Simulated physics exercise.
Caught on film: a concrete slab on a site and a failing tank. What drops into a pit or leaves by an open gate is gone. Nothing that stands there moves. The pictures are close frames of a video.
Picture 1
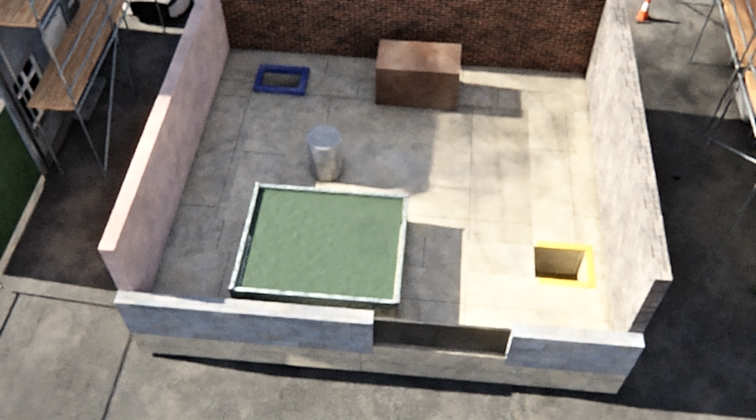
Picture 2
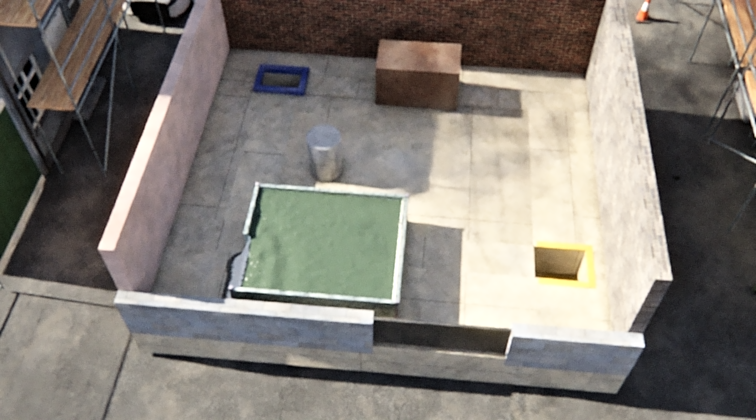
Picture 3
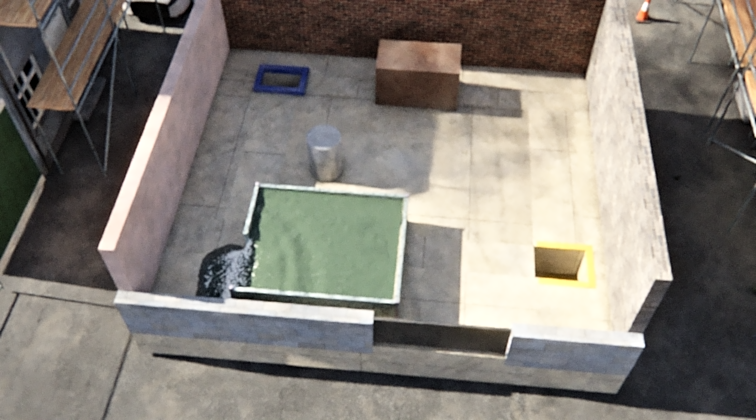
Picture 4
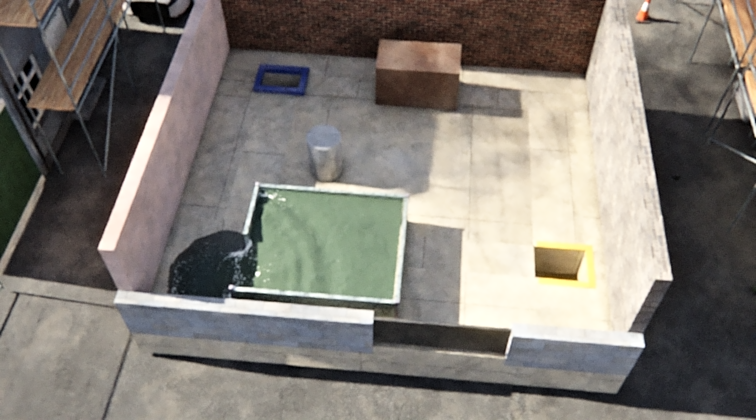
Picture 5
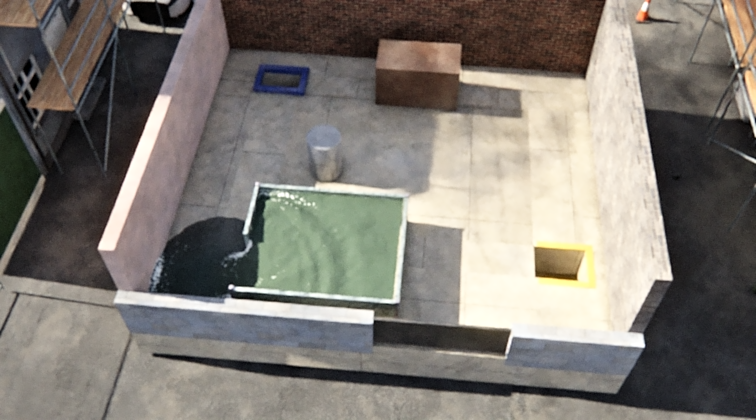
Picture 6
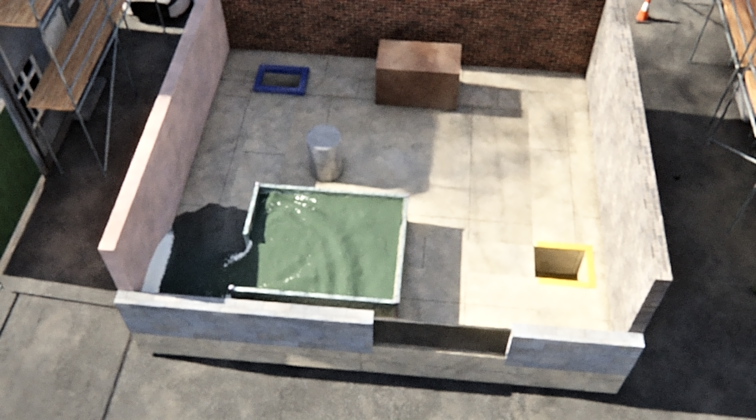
On a walled concrete slab, a tank of green water sat still, then water poured out through a gap in its left side and spread in a dark pool toward the pinkish left wall.
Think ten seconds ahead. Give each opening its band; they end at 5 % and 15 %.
The gate takes not even 5 %; the blue pit takes from 5 to 15 %; the yellow pit takes not even 5 %.
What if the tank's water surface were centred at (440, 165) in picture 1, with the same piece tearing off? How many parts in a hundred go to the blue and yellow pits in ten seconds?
Parts in a hundred: Blue 2, yellow 8.
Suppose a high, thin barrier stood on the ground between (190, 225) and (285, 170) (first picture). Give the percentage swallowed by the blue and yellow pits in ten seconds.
Roughly, in per cent: Blue 2, yellow 4.
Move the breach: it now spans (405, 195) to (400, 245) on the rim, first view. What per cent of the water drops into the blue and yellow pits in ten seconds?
Parts in a hundred: Blue 0, yellow 35.
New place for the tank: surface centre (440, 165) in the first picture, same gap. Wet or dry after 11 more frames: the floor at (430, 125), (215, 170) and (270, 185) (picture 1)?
In that order: No water, under water, flooded.
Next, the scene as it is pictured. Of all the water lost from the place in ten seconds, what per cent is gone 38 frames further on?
I make it 50 per cent.
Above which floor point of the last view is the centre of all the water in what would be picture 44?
At about (310, 197).
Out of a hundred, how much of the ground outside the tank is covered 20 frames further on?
I make it 40 per cent.
A moment on, water covers 10 % of the floor; the gate 0 %, the blue pit 0 %, the yellow pit 0 %.
Next, water covers 15 % of the floor; the gate 0 %, the blue pit 0 %, the yellow pit 0 %.
Then, water covers 40 % of the floor; the gate 0 %, the blue pit 2 %, the yellow pit 0 %.
Later, water covers 60 % of the floor; the gate 0 %, the blue pit 5 %, the yellow pit 0 %.
In the end, water covers 95 % of the floor; the gate 0 %, the blue pit 8 %, the yellow pit 3 %.
